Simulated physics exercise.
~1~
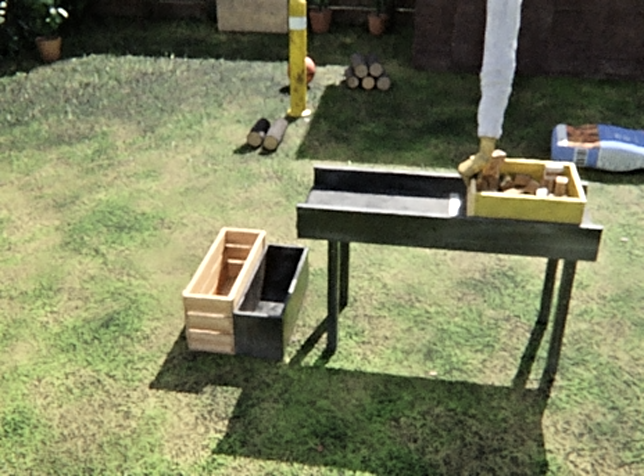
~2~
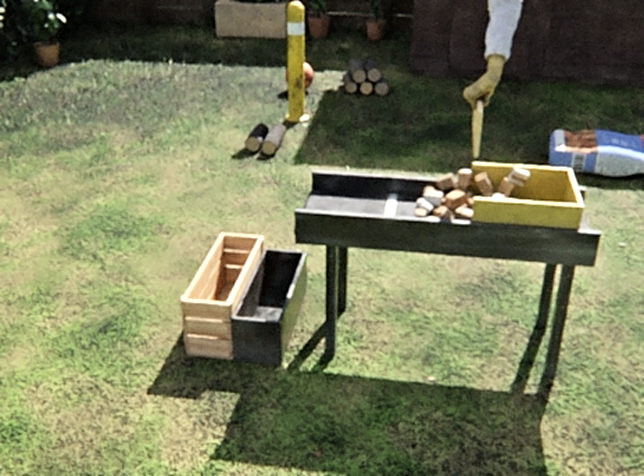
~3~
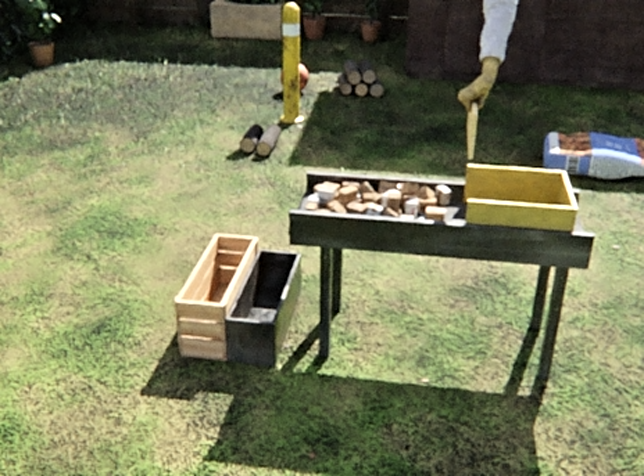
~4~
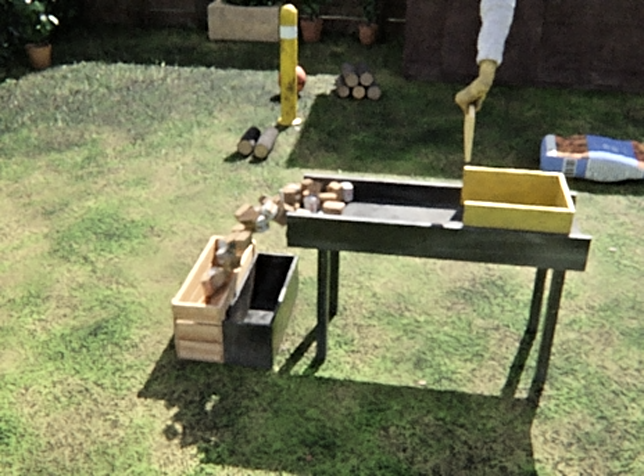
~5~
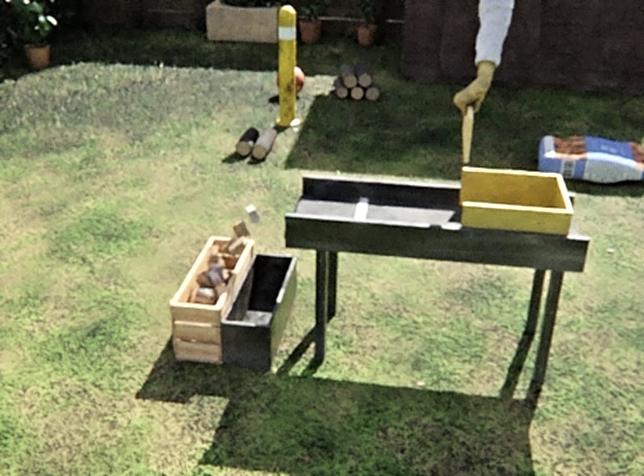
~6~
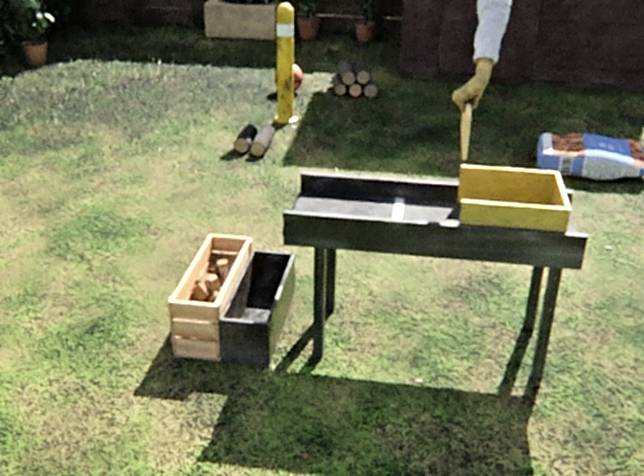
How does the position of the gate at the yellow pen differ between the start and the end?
At the start the gate is down at the left side of the yellow pen, and at the end the gloved hand holds it raised, higher than where it began.
